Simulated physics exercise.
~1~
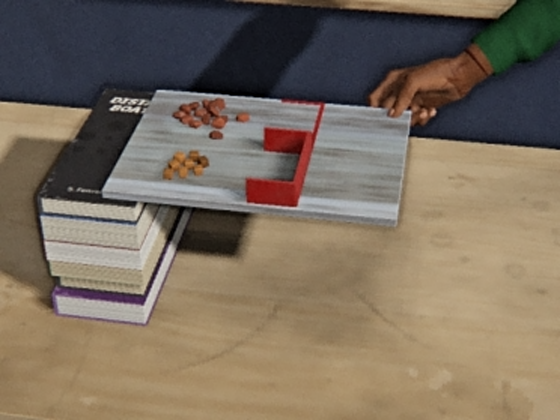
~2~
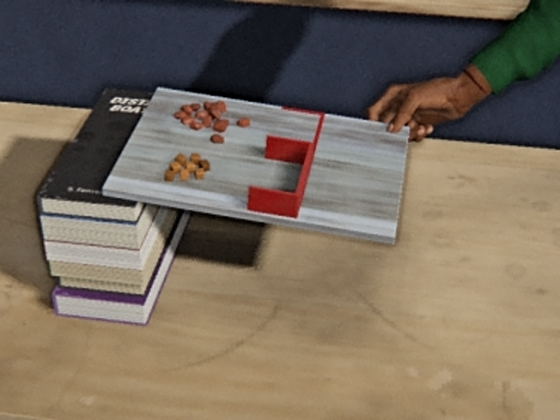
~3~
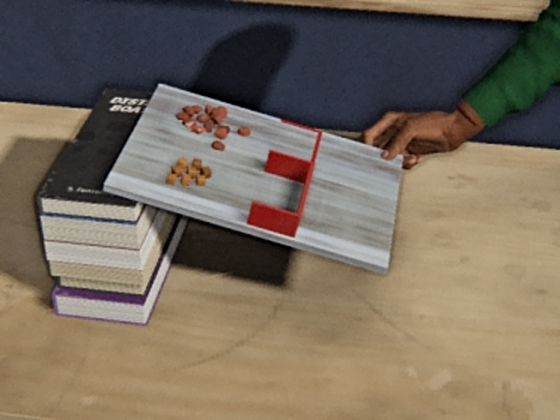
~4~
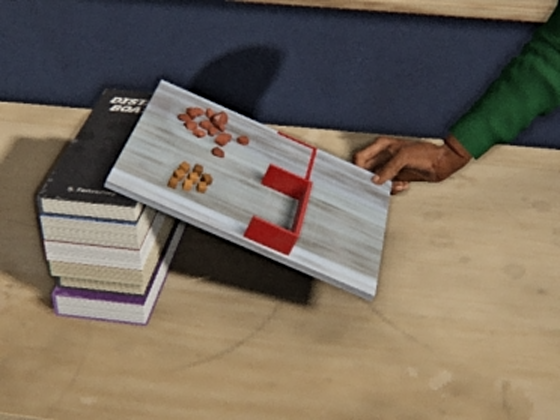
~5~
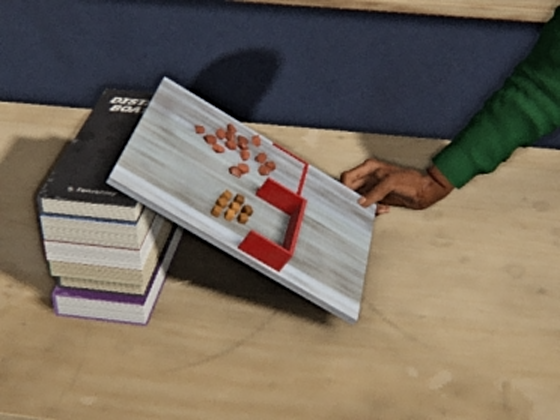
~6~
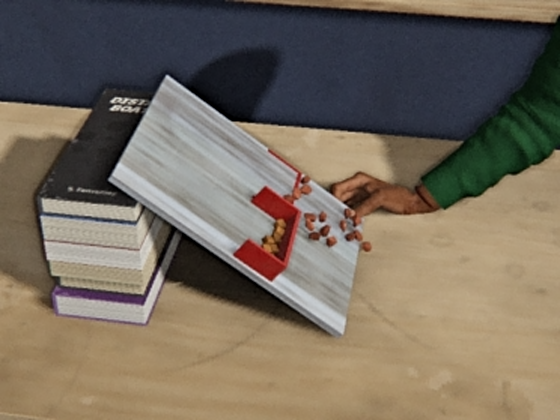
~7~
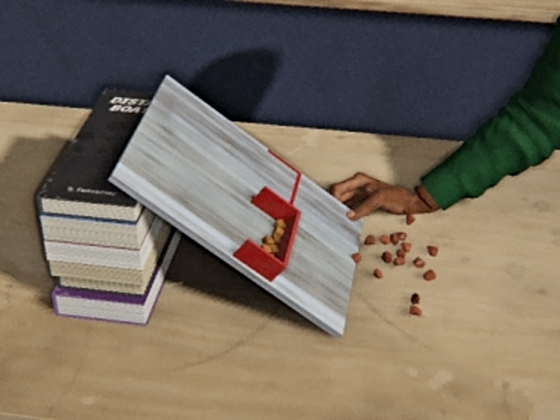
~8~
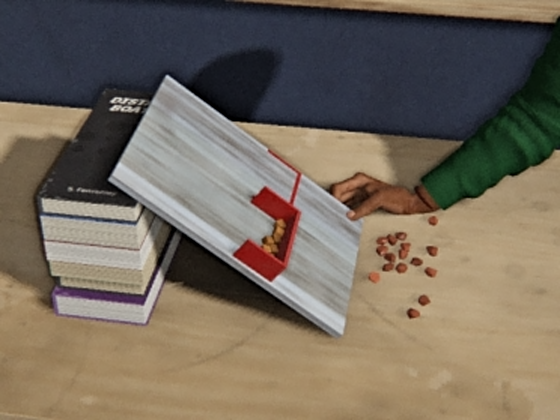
A hand in a green sleeve holds the right end of a pale grey board whose left end rests on a stack of books, on a light wooden surface before a dark blue wall, seen from above. Reddish-brown pieces lie on the far side and orange-tan ones on the near side, uphill of red barriers. The hand lowers its end, steepening the board until both groups slide. The orange pieces collect inside the near, bracket-shaped barrier, while the reddish ones pass the thin far bar and spill off the lower edge. They finish scattered on the surface, the board resting as a ramp.
